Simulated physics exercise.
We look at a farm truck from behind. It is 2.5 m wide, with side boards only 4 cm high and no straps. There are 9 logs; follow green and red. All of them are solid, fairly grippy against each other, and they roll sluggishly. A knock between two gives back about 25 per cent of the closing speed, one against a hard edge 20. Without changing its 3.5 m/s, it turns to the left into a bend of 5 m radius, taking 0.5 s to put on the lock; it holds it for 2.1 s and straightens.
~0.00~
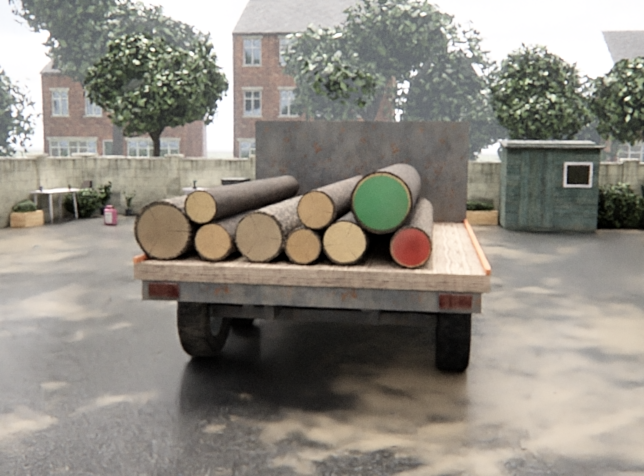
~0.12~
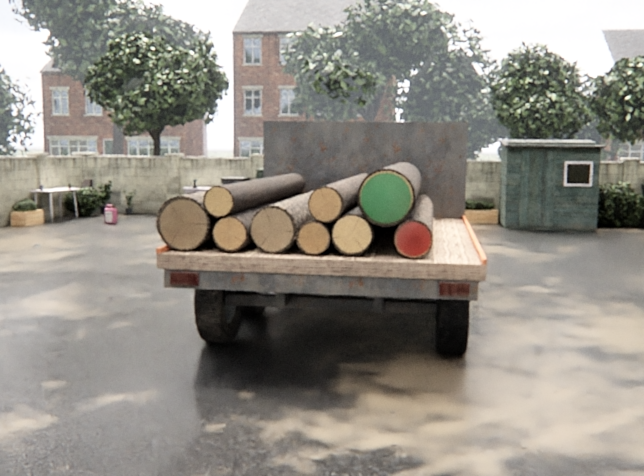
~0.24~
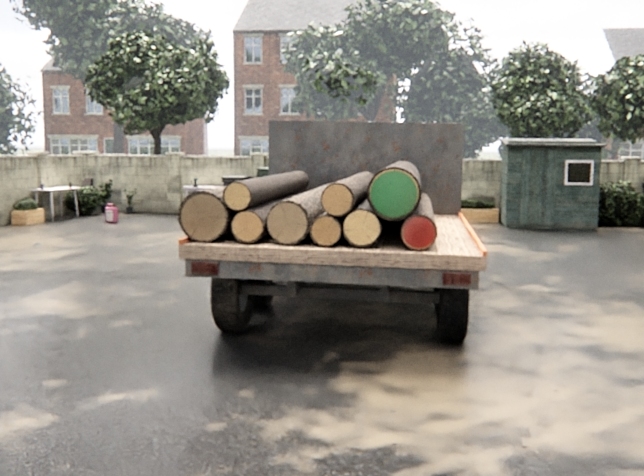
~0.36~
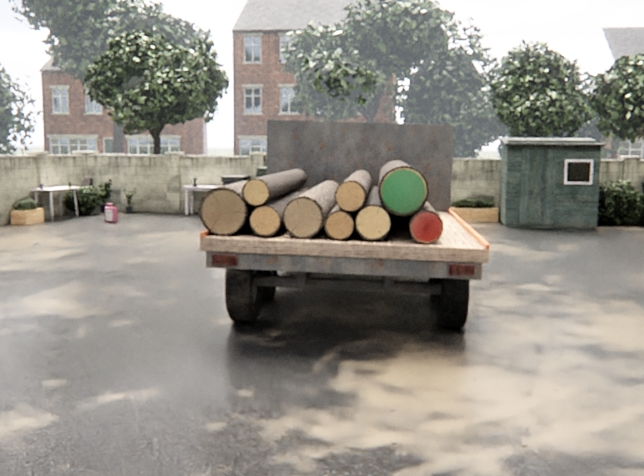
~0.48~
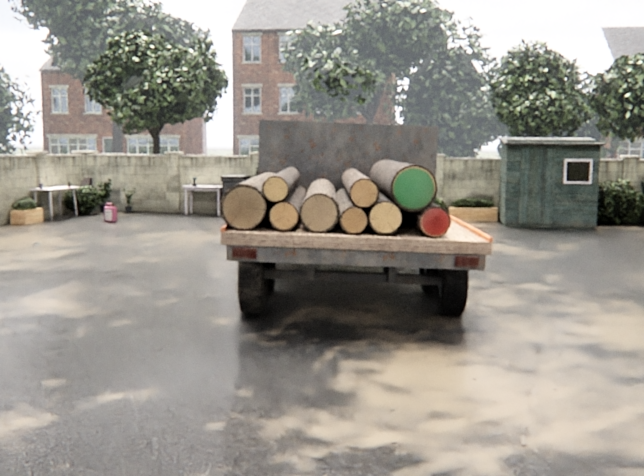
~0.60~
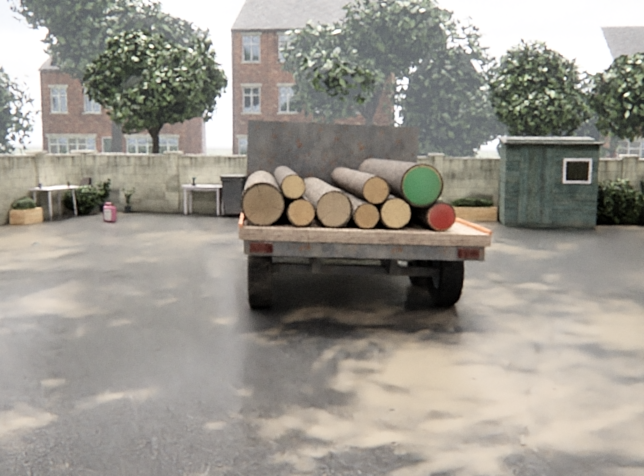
A farm truck loaded with logs drives away across the yard, turning to the left.
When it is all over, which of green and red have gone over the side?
Green log: Off; red: Off.
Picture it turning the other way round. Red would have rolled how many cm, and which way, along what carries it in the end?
About 5 cm to the left.
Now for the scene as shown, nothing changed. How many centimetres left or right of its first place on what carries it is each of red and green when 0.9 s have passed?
Red has gone 20 cm to the right and green 20 cm to the right.
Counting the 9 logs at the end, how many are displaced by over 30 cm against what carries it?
9.
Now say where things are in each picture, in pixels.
The first picture shows green at (381, 203), red at (411, 247); 6 of the 9 make up the bottom layer.
The second picture shows green at (386, 198), red at (414, 239); the deck is level.
The third picture shows green at (394, 194), red at (419, 232); the deck is a shade lower on the right.
The fourth picture shows green at (403, 191), red at (427, 227); the deck slopes 1° down to the right.
The fifth picture shows green at (414, 189), red at (435, 222); the deck slopes 2° down to the right.
The sixth picture shows green at (422, 186), red at (441, 217); the deck slopes 2° down to the right.
After 0.9 s, green is up on others, 55 cm from the right edge, rolling right; red is on the deck, 30 cm from the right edge, rolling right; 0 of 9 are off.
After 1.2 s, green is up on others, 30 cm from the right edge, rolling right; red is on the deck, 10 cm from the right edge, rolling right; 0 of 9 are off.
After 1.6 s, green is over the right board and falling; red is over the right board and falling; 2 of 9 are off.
At rest (3.4 s), green is over the right board and gone; red is over the right board and gone; 7 of 9 are off.
